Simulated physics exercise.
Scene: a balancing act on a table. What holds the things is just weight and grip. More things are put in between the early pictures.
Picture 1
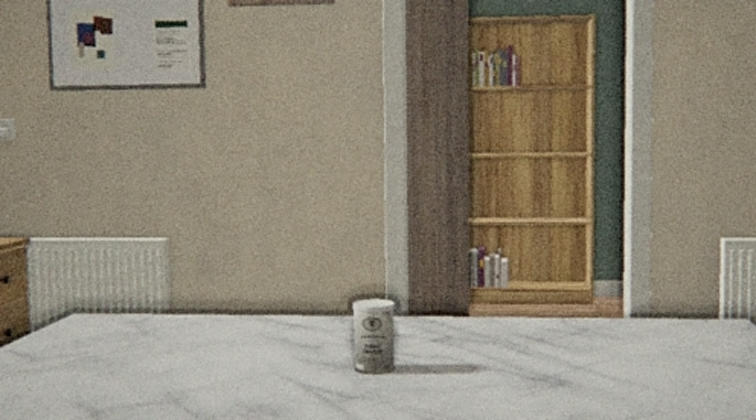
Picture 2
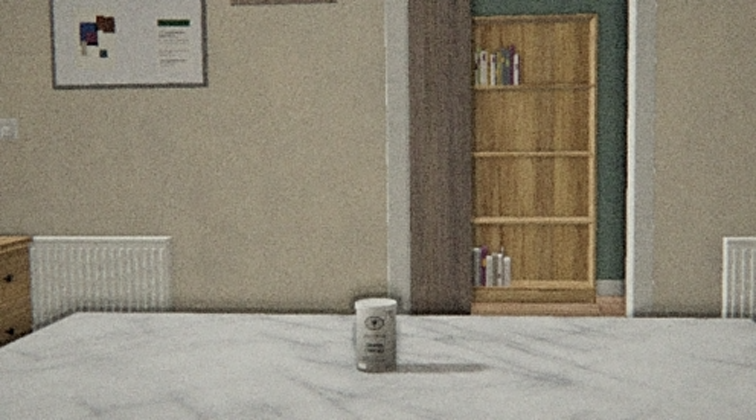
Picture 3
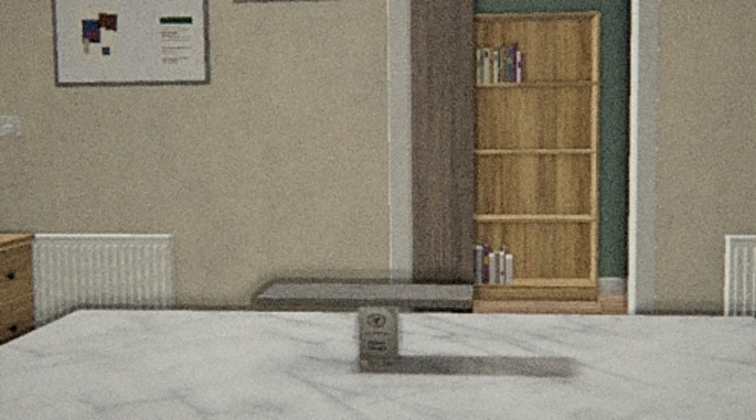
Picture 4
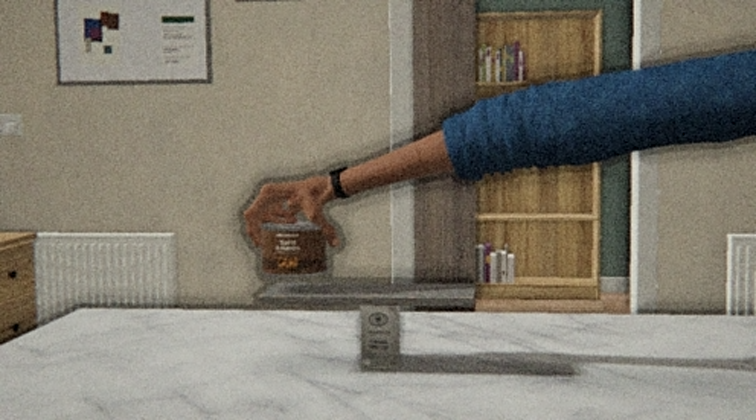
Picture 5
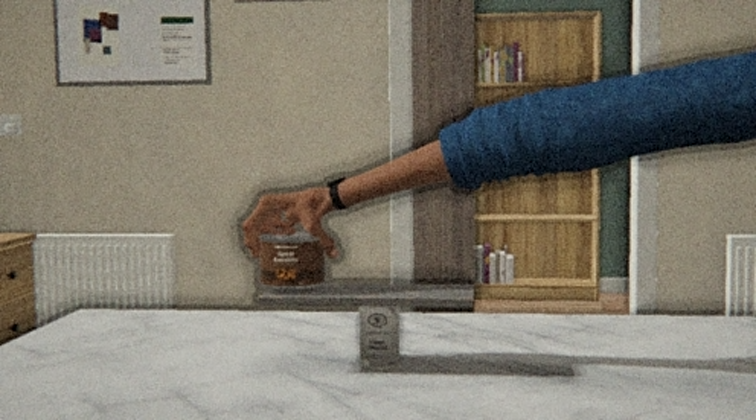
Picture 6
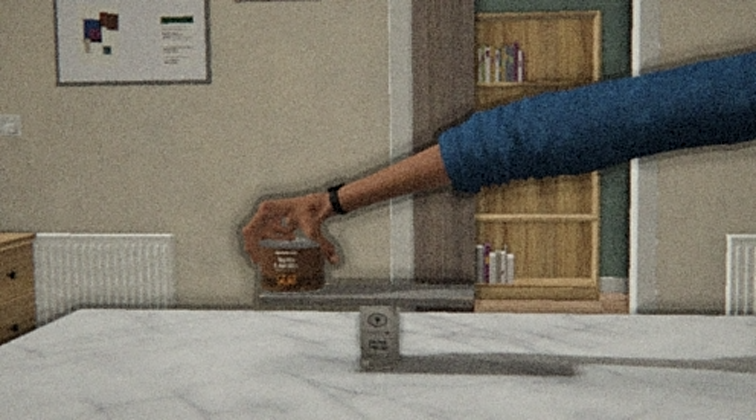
At first, a small white tin stands alone on a marble table, with a bookcase visible through the doorway behind. Then a flat grey board appears across the top of the tin. Next, a hand reaching in from the right holds a brown tub above the board's left end and lowers it slightly onto the surface.
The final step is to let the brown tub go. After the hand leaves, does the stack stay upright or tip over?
It tips over.
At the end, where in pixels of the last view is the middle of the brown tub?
The object winds up at approximately (226, 328).
Then, 0.40 s past the last view, brown tub now fallen; grey board rocked 44° from its first pose.
Then, 0.60 s past the last view, grey board rocked 34° from its first pose.
Then, 0.90 s past the last view, grey board now fallen.
Finally, fallen, brown tub and grey board; white tin still in place. Final places as the last picture's camera would see them, brown tub near (226, 329). The stack loses its balance.
